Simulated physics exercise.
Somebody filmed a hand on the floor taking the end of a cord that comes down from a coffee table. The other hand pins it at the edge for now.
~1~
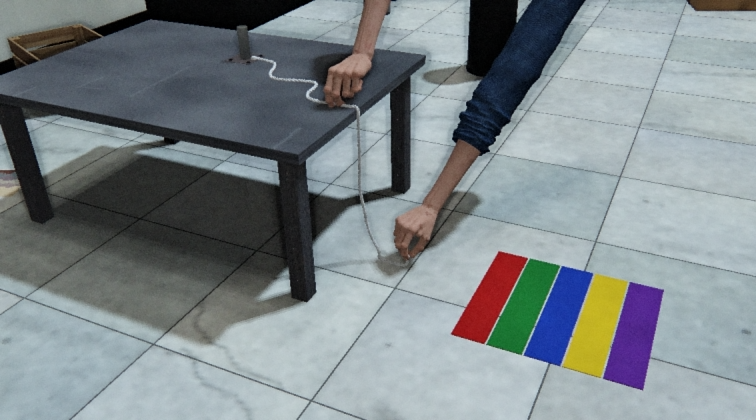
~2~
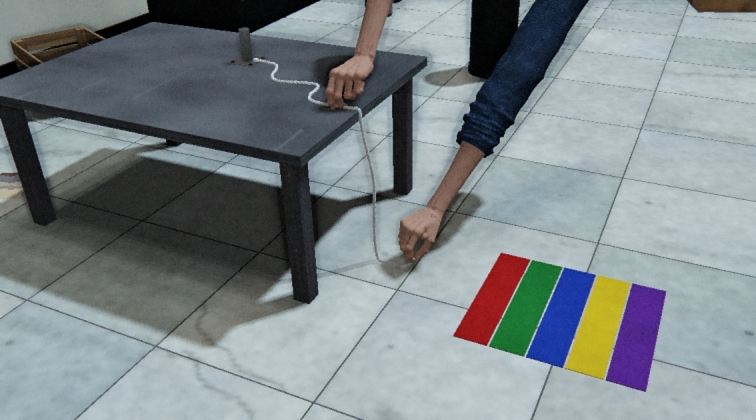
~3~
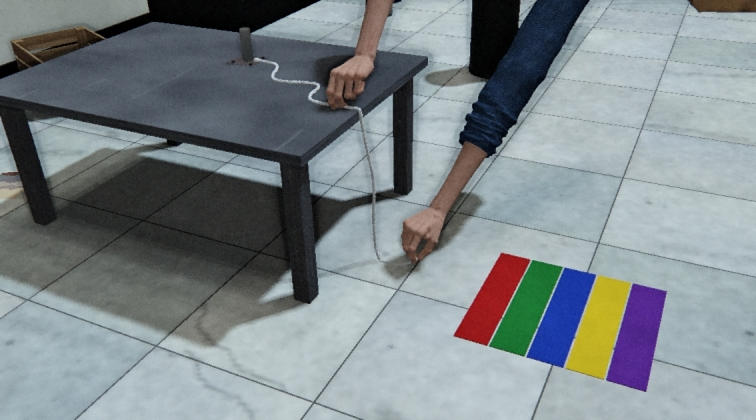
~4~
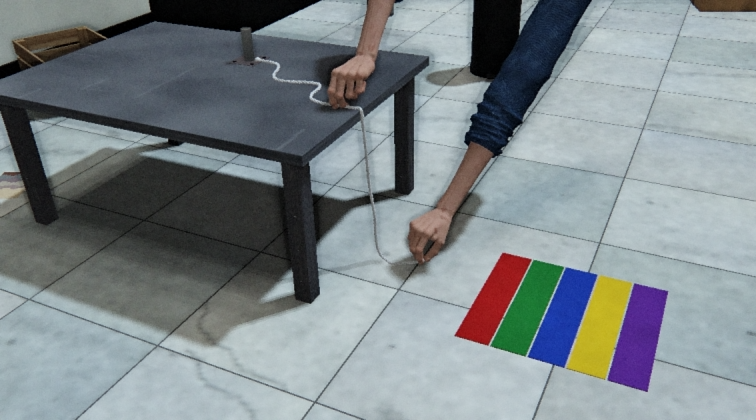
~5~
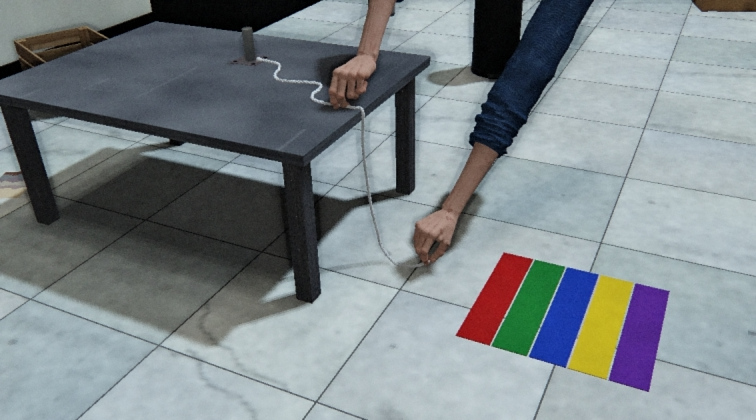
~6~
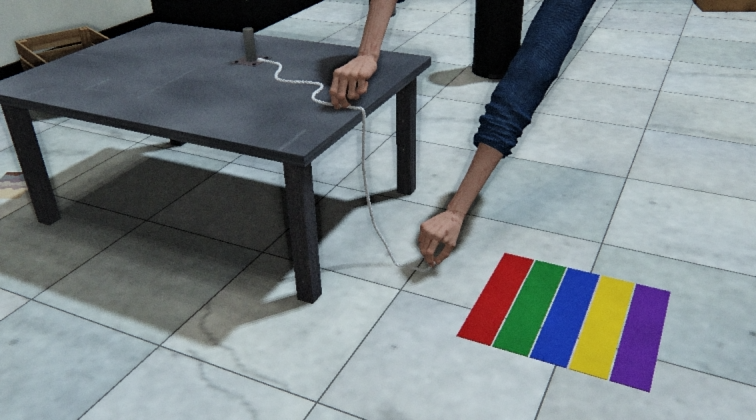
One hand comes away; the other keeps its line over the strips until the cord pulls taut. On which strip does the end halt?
The end stops over the blue strip.
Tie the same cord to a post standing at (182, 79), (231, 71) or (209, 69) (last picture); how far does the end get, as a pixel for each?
In that order: (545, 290), (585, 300) and (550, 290).
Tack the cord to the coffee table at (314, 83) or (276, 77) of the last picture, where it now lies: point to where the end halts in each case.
About (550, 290) and (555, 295).
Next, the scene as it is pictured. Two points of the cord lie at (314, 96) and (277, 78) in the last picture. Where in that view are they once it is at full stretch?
Near (365, 93) and (304, 75).
Soon after, end near (508, 281); over red.
After that, end near (553, 292); over blue.
At the stop, end near (579, 299); over blue. It gets as far as the blue strip.
